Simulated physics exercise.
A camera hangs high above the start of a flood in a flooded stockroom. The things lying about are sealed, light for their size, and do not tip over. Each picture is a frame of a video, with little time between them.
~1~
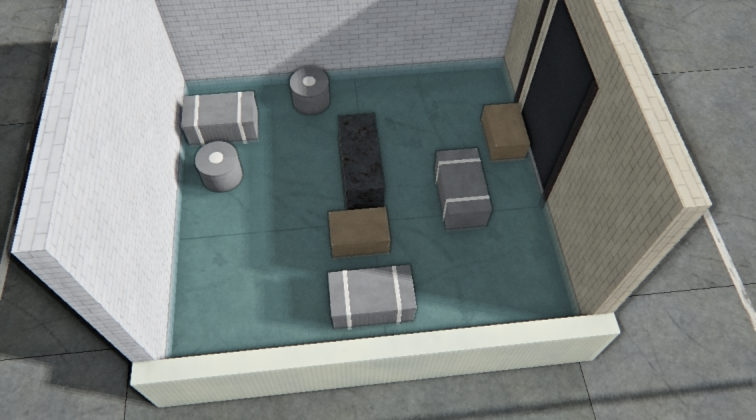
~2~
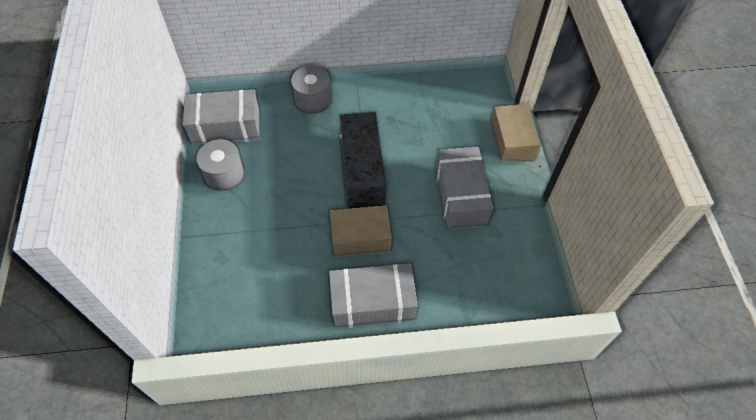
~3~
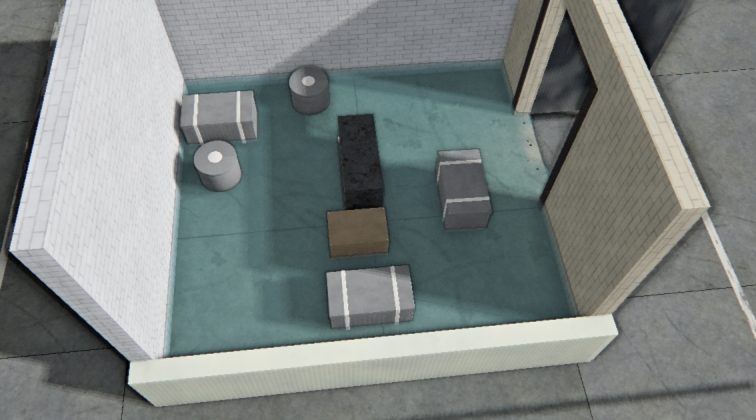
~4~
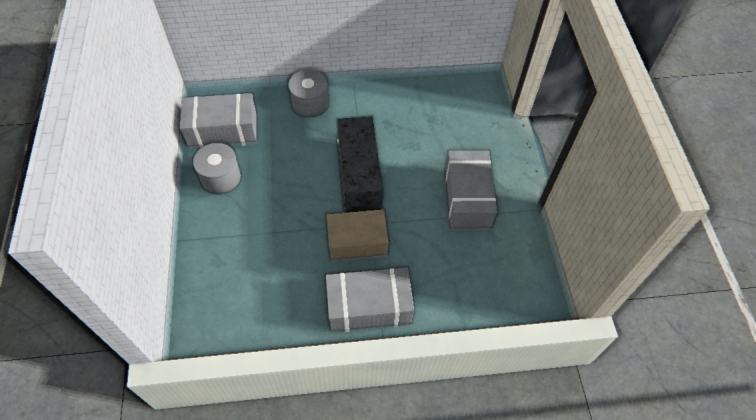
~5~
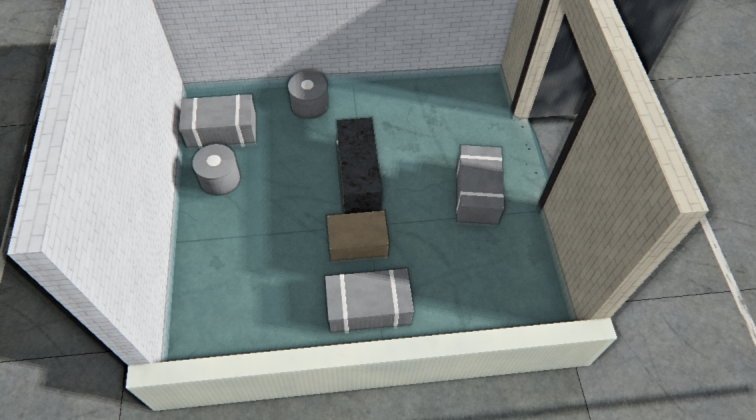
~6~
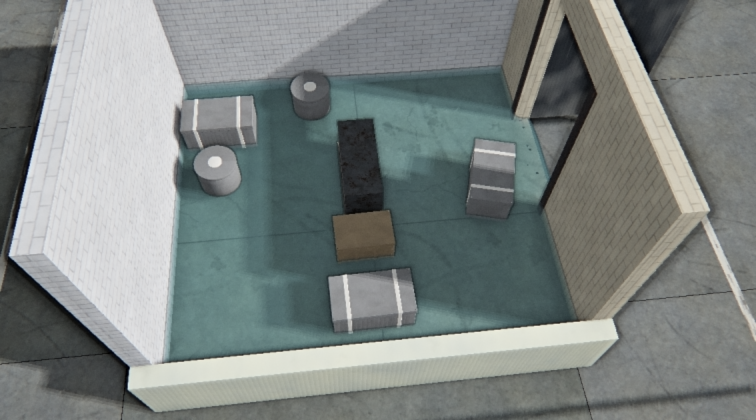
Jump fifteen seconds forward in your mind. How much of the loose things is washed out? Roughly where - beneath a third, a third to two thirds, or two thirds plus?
Roughly two thirds plus.
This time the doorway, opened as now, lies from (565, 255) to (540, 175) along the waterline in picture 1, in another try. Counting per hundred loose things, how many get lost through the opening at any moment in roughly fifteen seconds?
Some 60 per cent of the lot.
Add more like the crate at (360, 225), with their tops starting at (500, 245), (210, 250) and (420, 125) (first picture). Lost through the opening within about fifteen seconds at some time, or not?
Outcomes in turn are expelled, not expelled, expelled.
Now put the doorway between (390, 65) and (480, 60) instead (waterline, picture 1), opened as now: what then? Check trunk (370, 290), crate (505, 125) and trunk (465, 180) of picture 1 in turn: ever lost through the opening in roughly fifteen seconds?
Retained - lost - lost.
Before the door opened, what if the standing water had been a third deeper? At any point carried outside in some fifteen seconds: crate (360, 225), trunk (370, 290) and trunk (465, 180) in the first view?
Swept away, swept away, swept away.
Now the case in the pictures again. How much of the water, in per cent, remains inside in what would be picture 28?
Estimate: About 56 %.
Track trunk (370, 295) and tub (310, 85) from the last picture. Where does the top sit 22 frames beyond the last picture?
About (512, 215) and (523, 114).
A moment on, 1 of 7 are out; 6 afloat.
Next, 2 of 7 are out; 5 afloat.
Later, 3 of 7 are out; 4 afloat.
In the end, 5 of 7 are out; 2 afloat.
